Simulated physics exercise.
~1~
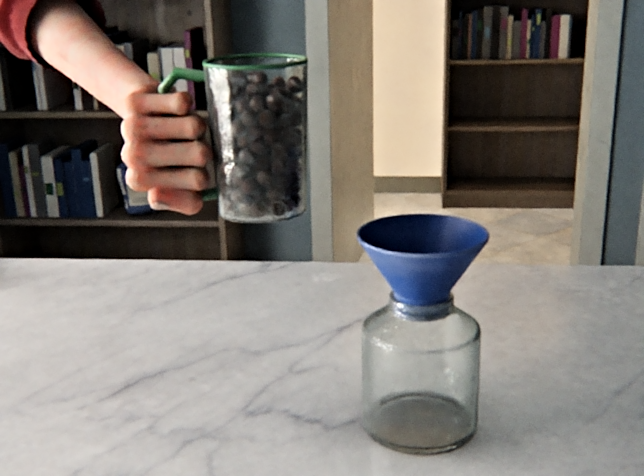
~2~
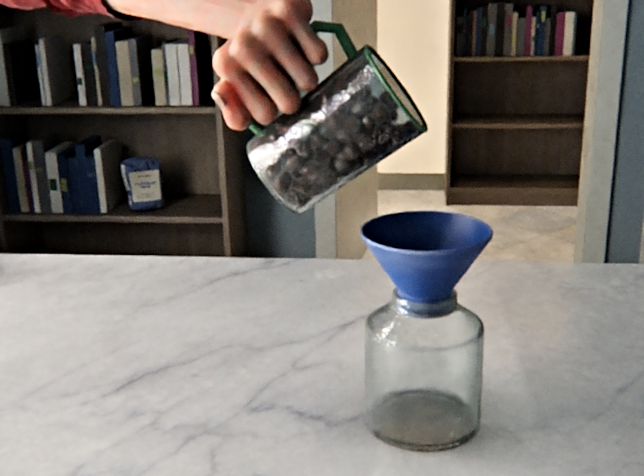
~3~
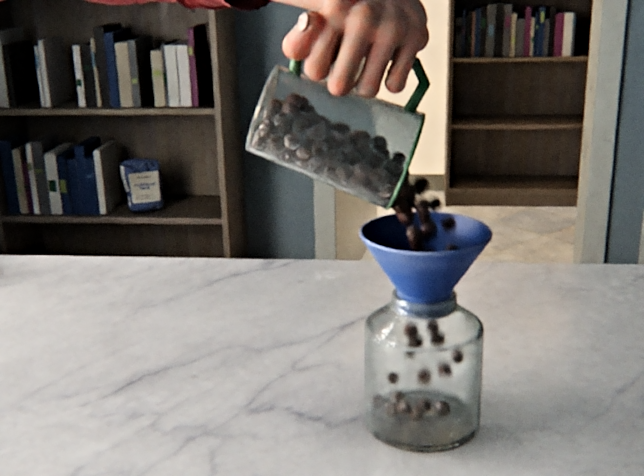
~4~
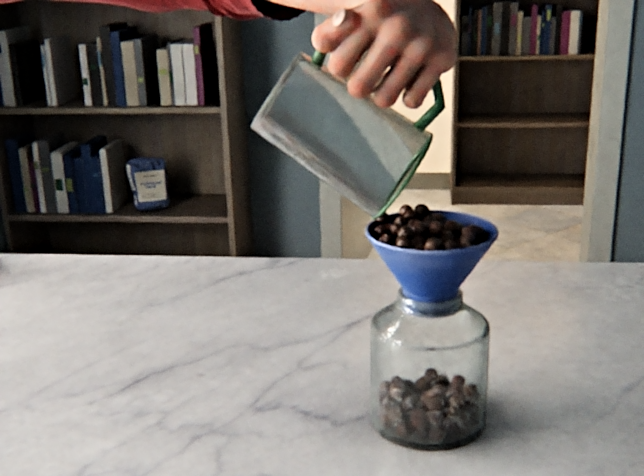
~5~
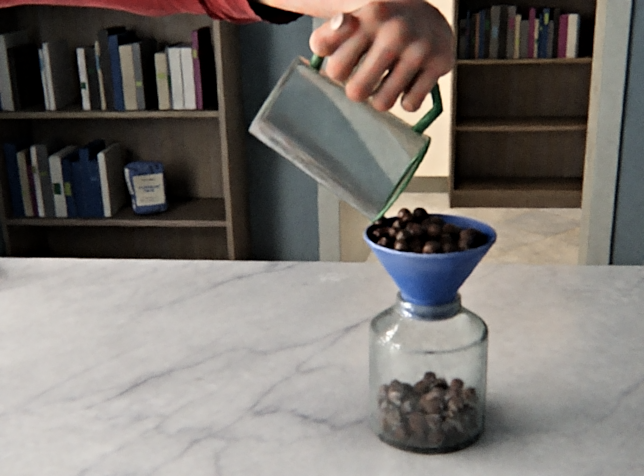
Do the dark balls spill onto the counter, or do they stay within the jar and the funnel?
They stay within the jar and the funnel, with hardly any spilt. Only a part reaches the jar, while most remain above it, heaped in the blue funnel.
